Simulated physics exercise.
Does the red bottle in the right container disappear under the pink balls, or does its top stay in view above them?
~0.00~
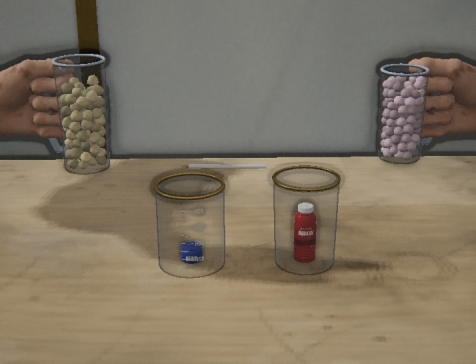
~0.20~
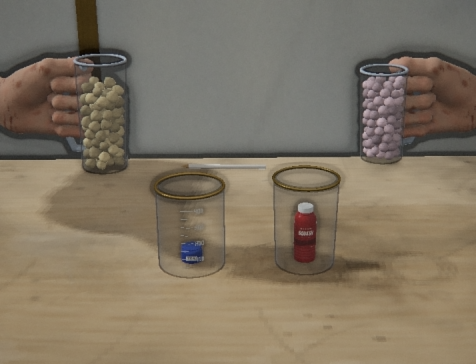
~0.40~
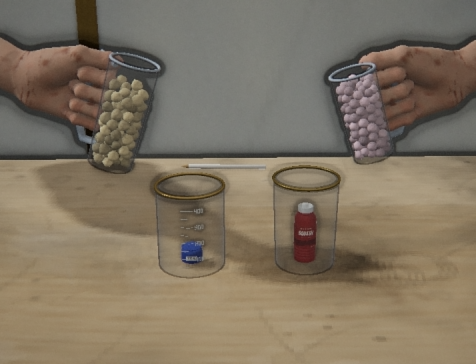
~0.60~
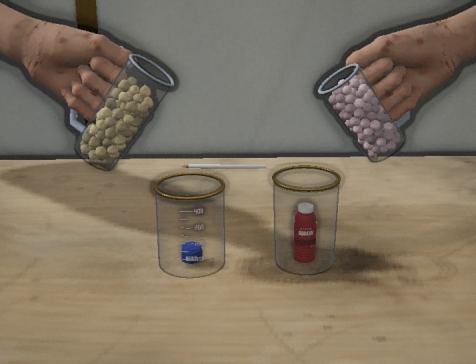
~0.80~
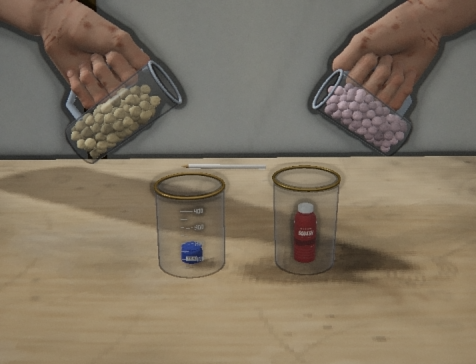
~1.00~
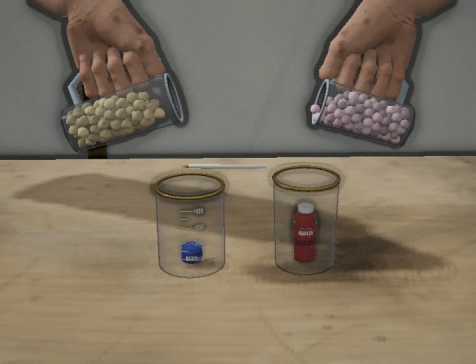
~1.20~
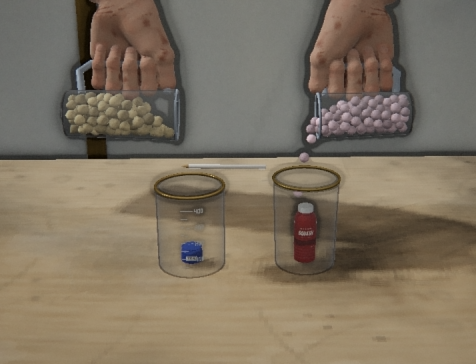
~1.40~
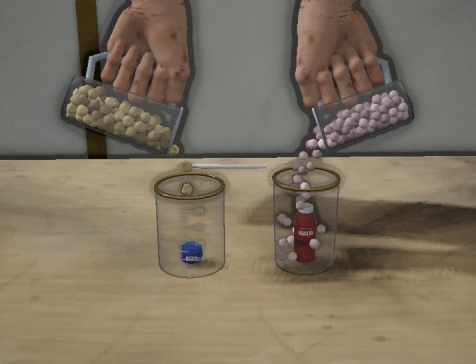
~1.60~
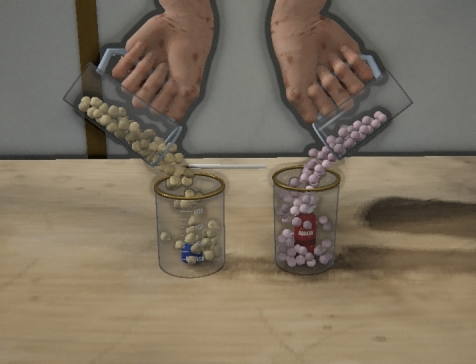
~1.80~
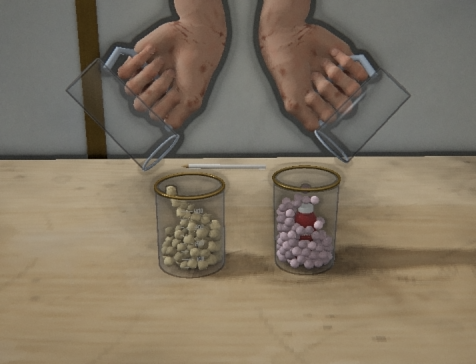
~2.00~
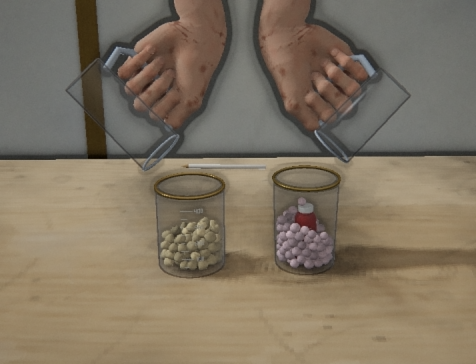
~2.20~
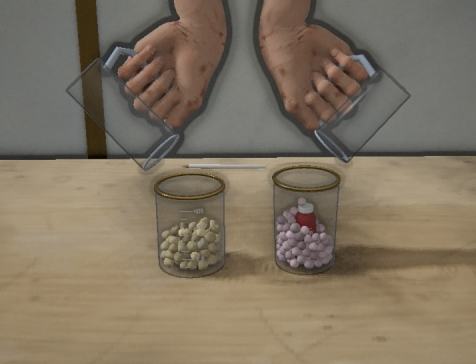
The top of the red bottle stays in view above the pink balls, unlike the blue object on the left, which is buried.
The clip shows two hands tipping cups of yellowish and pink balls into two clear containers, each holding a small object. The balls settle about halfway up, covering the blue object on the left while the top of the red bottle on the right still shows.
